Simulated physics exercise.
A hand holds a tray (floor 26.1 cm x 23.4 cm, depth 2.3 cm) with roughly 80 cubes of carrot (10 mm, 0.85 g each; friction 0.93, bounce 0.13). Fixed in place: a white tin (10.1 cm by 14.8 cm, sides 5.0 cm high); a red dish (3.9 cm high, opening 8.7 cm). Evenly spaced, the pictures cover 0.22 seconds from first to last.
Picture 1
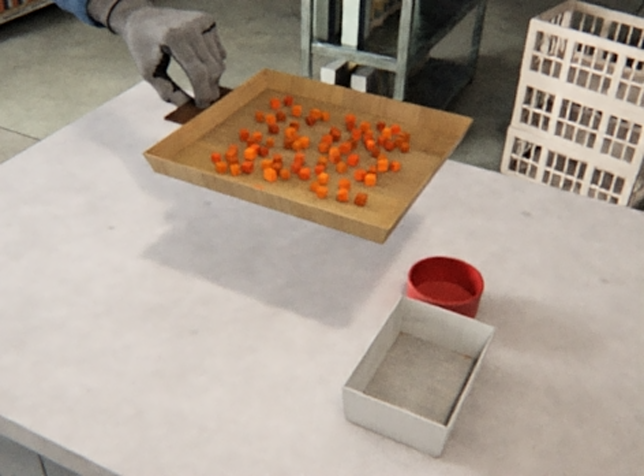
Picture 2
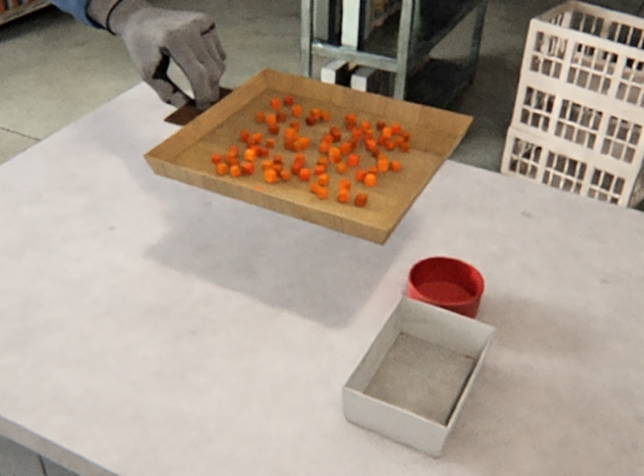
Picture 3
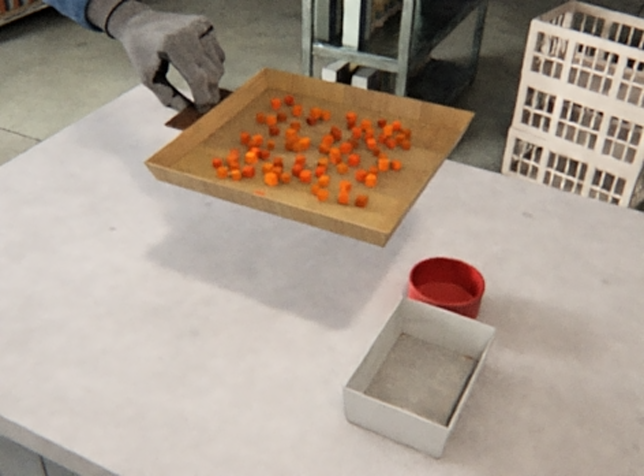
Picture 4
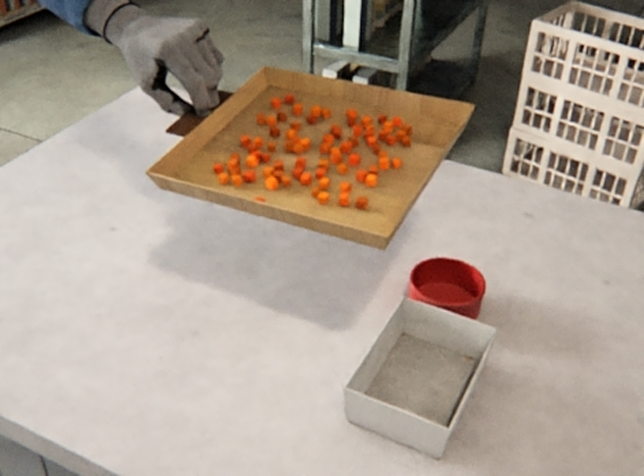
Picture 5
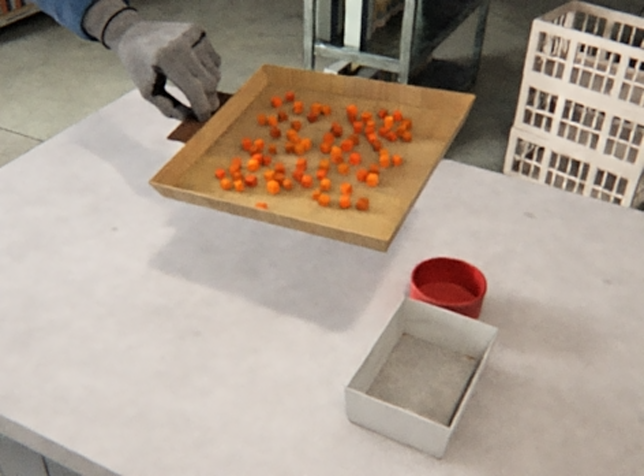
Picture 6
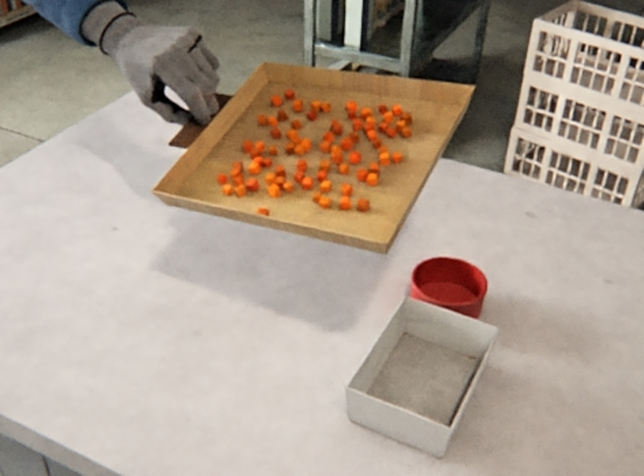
A gloved hand held a wooden tray of small orange cubes above a pale table, then slowly tilted it down toward the front left, while a white tin and red dish sat still nearby.
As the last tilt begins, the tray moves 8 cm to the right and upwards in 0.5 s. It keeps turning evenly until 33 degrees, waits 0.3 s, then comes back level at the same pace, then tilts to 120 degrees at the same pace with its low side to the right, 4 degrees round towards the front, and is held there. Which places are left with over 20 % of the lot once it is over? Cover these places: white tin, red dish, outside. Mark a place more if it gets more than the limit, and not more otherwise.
White tin: More, red dish: Not more, outside: More.
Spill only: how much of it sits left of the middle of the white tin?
Around 70 percent of the spill.
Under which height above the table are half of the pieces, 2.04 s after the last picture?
2 centimetres or so.
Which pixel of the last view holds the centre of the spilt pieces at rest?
I'd say roughly (359, 356).
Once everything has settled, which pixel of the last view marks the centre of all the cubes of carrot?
The middle comes to rest at roughly (412, 370) in the last picture.
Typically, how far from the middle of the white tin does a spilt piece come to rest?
About 14 centimetres.
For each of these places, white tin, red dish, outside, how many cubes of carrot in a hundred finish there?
White tin 55, red dish 5, outside 40.
Then, 0.79 s after the last picture, tilt 17 degrees; tray 100 %; middle of all pieces on or above the table near (233, 199).
Then, 1.44 s after the last picture, tilt 31 degrees; tray 100 %; middle of all pieces on or above the table near (297, 144).
Then, 2.04 s after the last picture, tilt 86 degrees; tray 20 %, white tin 55 %, outside 10 %, in the air 10 %; middle of all pieces on or above the table near (421, 347).
Then, 2.62 s after the last picture, tilt 120 degrees; white tin 55 %, outside 40 %, red dish 5 %; middle of all pieces on or above the table near (416, 370).
In the end, tray 0 %, white tin 55 %, outside 40 %, red dish 5 %.
